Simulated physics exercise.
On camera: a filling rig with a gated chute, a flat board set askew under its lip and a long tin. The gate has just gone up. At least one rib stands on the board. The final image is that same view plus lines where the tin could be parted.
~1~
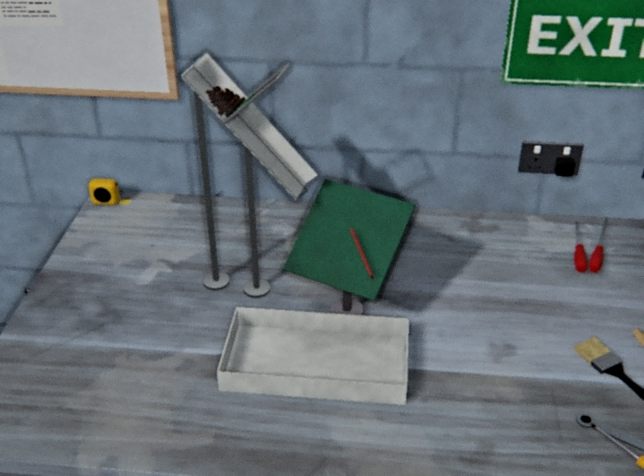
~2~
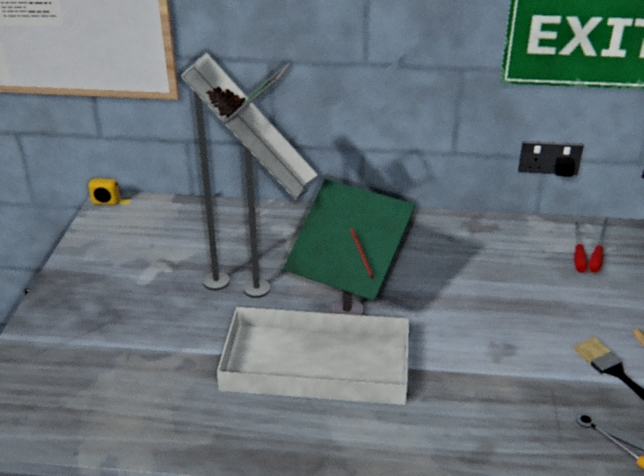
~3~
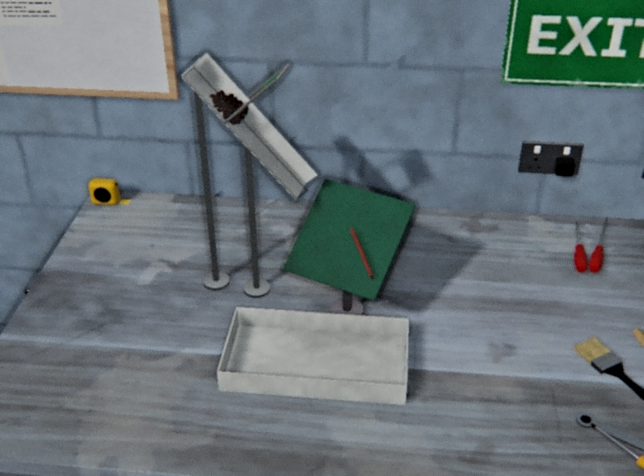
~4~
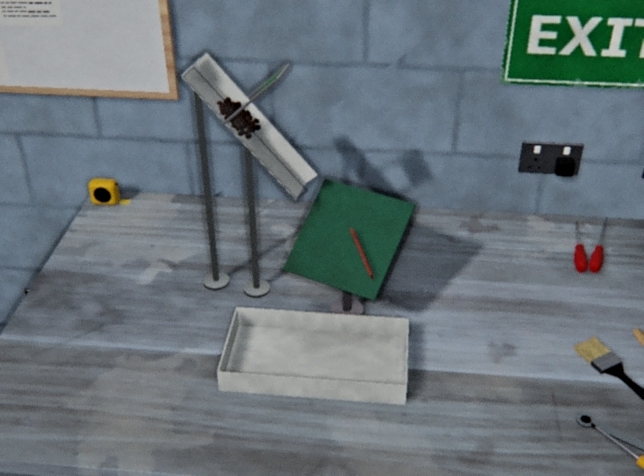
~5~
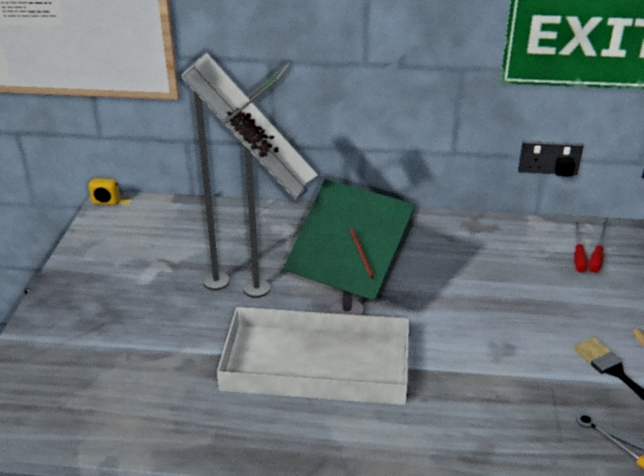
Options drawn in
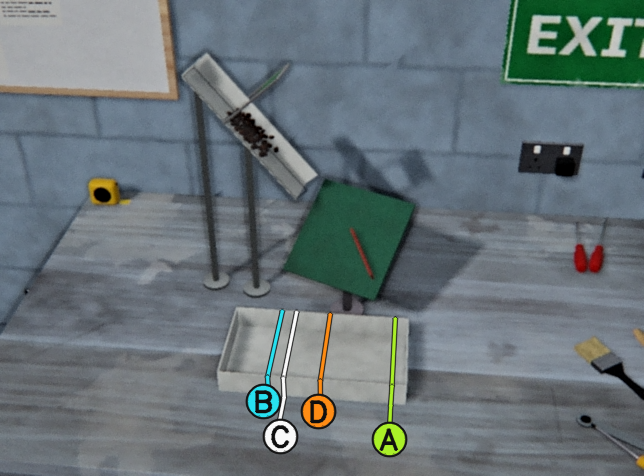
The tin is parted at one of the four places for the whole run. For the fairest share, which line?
The best line is D.
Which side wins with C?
More lands on the right.
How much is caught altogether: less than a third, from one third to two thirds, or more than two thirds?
More than two thirds.
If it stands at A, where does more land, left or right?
The left side.
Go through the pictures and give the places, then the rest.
The first frame shows load behind the gate (227, 102), flat chocolate drops; lip of the chute (301, 191), sloping fairly steeply.
The second frame shows middle of the board (348, 237), tilted fairly steeply; middle of its low edge (327, 284); of its high edge (369, 191).
The third frame shows front corners of the tin (218, 372) and (406, 386), empty; front of the load (242, 117).
The fourth frame shows middle of the load (238, 116); its front (258, 128), roughly a quarter of the way to the lip; rib from (351, 228) to (371, 275).
The fifth frame shows middle of the load (250, 129); its front (276, 150), roughly half of the way to the lip.
On the marked copy, line A crosses the front rim at (392, 385); line B crosses the front rim at (267, 376); line C crosses the front rim at (283, 377); line D crosses the front rim at (320, 380).
Choosing A, of what is caught, every piece on the left of the divider, not one piece on the right.
Choosing B, of what is caught, about a tenth on the left of the divider, almost all on the right.
Choosing C, of what is caught, about a tenth on the left of the divider, almost all on the right.
Choosing D, of what is caught, roughly two thirds on the left of the divider, roughly a third on the right.
